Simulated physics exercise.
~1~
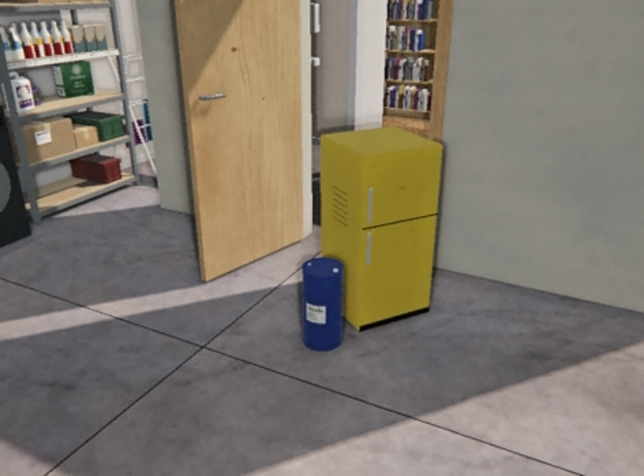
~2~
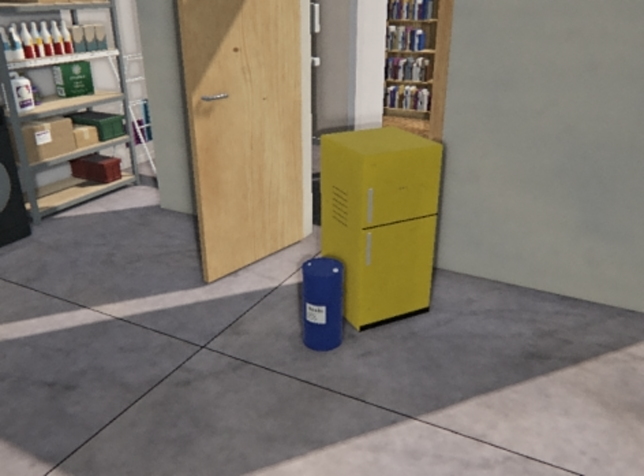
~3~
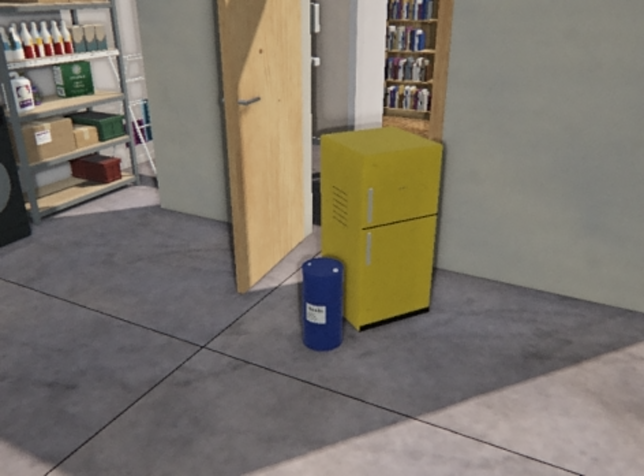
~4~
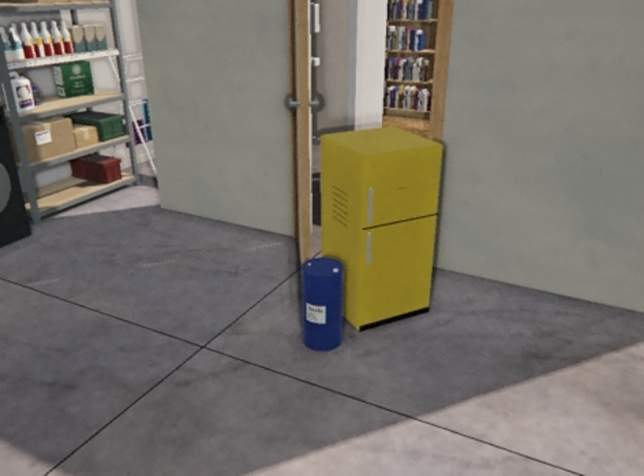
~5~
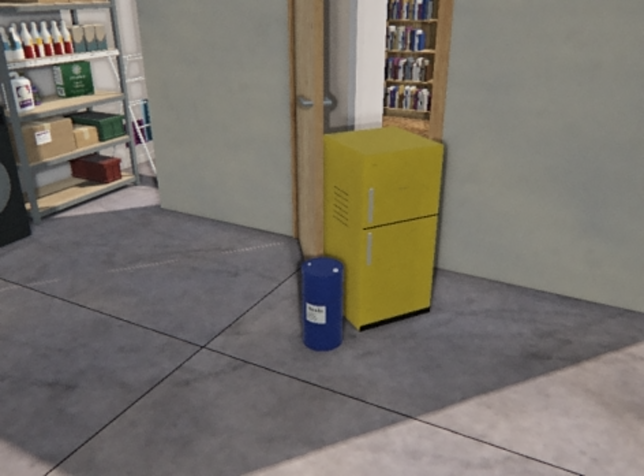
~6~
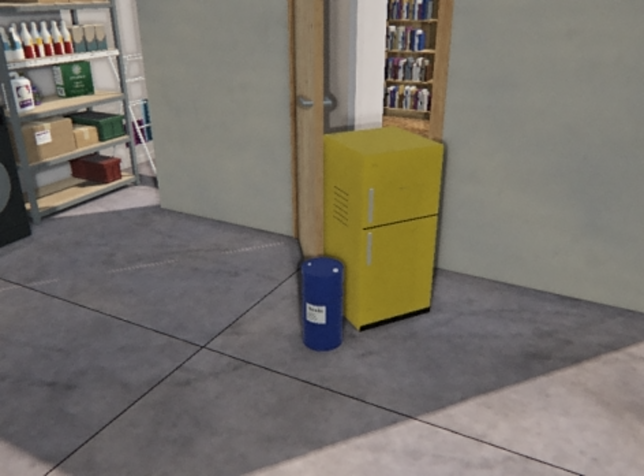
A wooden door stands wide open beside a squat yellow fridge, with a small blue drum on the grey floor in front of them and stocked shelves at the far left. At first the door stays still. Then it swings to the right, toward the fridge, its broad face narrowing as the patch of sunlight on the floor behind it disappears. It keeps turning until little more than its edge shows, then slows and comes to rest behind the drum and fridge, still partly open. The fridge and the drum stay where they are throughout.
